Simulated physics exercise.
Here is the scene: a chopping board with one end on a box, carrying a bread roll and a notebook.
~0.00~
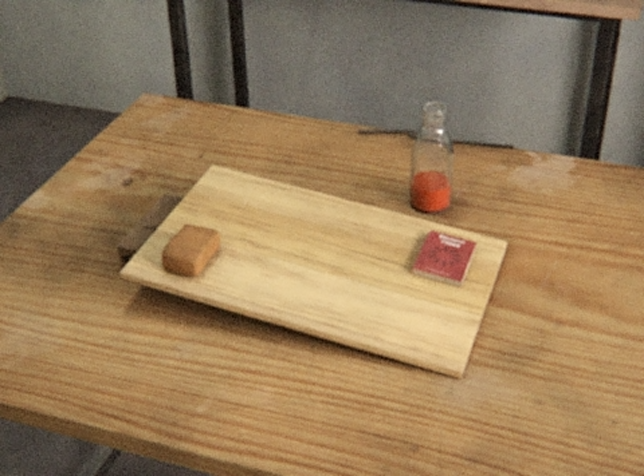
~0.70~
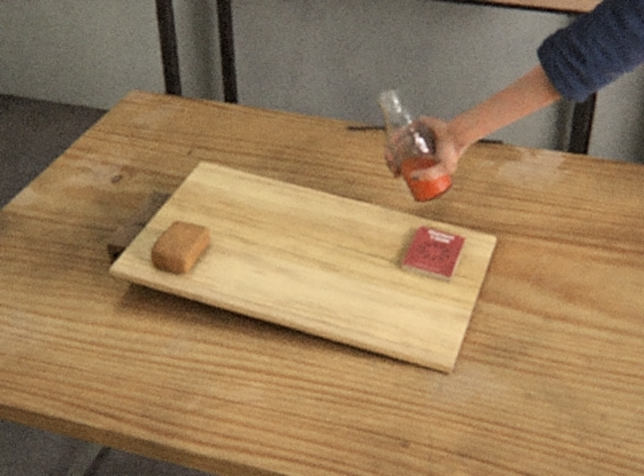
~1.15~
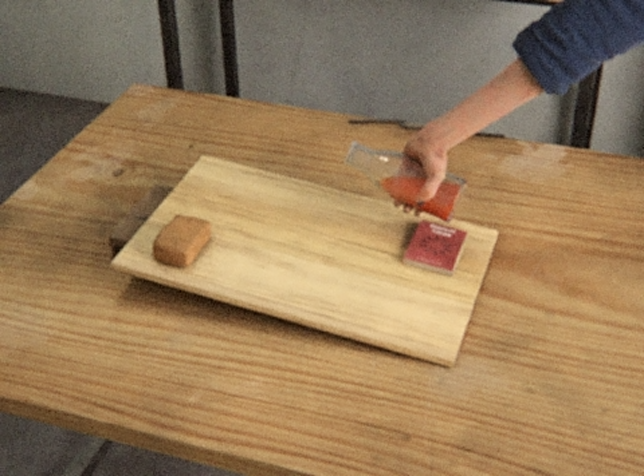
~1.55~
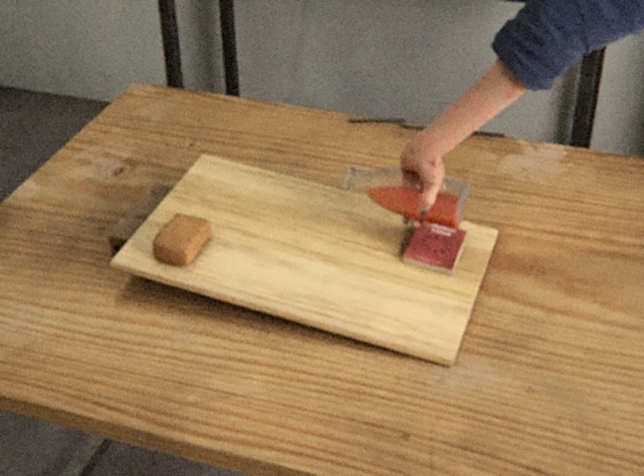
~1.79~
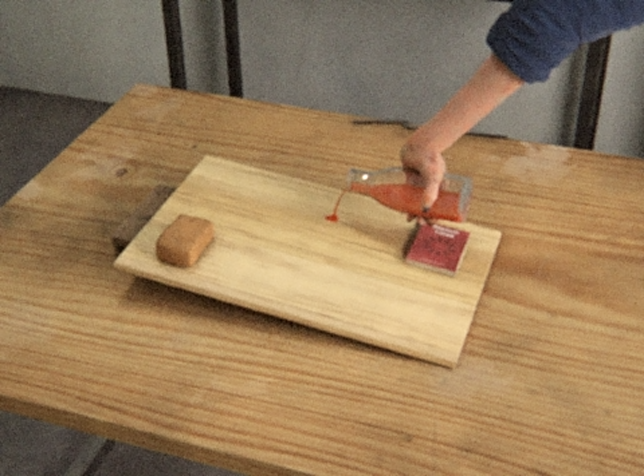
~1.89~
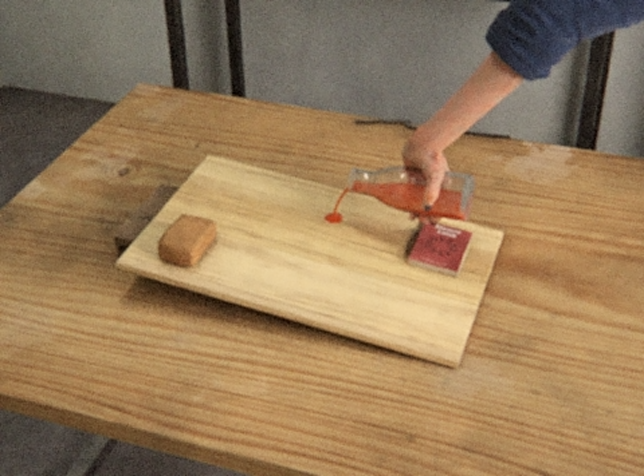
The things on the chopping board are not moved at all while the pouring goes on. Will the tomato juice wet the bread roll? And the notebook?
Bread roll: Dry, notebook: Wet.
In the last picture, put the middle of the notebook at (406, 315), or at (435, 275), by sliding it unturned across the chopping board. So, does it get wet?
Lab note - position 1: It avoids the spill; position 2: It gets touched by it.
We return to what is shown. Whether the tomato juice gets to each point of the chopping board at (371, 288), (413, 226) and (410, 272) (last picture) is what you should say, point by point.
Point one is never touched, point two is caught by it, point three is caught by it.
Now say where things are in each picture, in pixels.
In the first picture, the chopping board slopes down to the right; milk bottle (433, 155) about a quarter full; bread roll (191, 250); notebook (445, 258).
In the second picture, milk bottle (410, 141) tipped 25° with all of its load; bread roll (180, 246).
In the third picture, milk bottle (401, 176) tipped 70° with all of its load; notebook (436, 247).
In the fourth picture, the chopping board slopes down to the right; milk bottle (403, 192) tipped 85° with all of its load; bread roll (182, 239).
In the fifth picture, the first of it lands; milk bottle (405, 190) tipped 90° with all of its load; notebook (439, 248).
In the sixth picture, the first of it lands; milk bottle (408, 189) tipped 90° with nearly all of its load; bread roll (187, 240); notebook (441, 248).
After 2.6 s, it runs down to the right; the bread roll is dry; the notebook is dry.
After 4.6 s, it runs down to the right and off the end; the bread roll is dry; the notebook is wet.
After 8.6 s, it runs down to the right and off the end; the bread roll is dry; the notebook is wet.
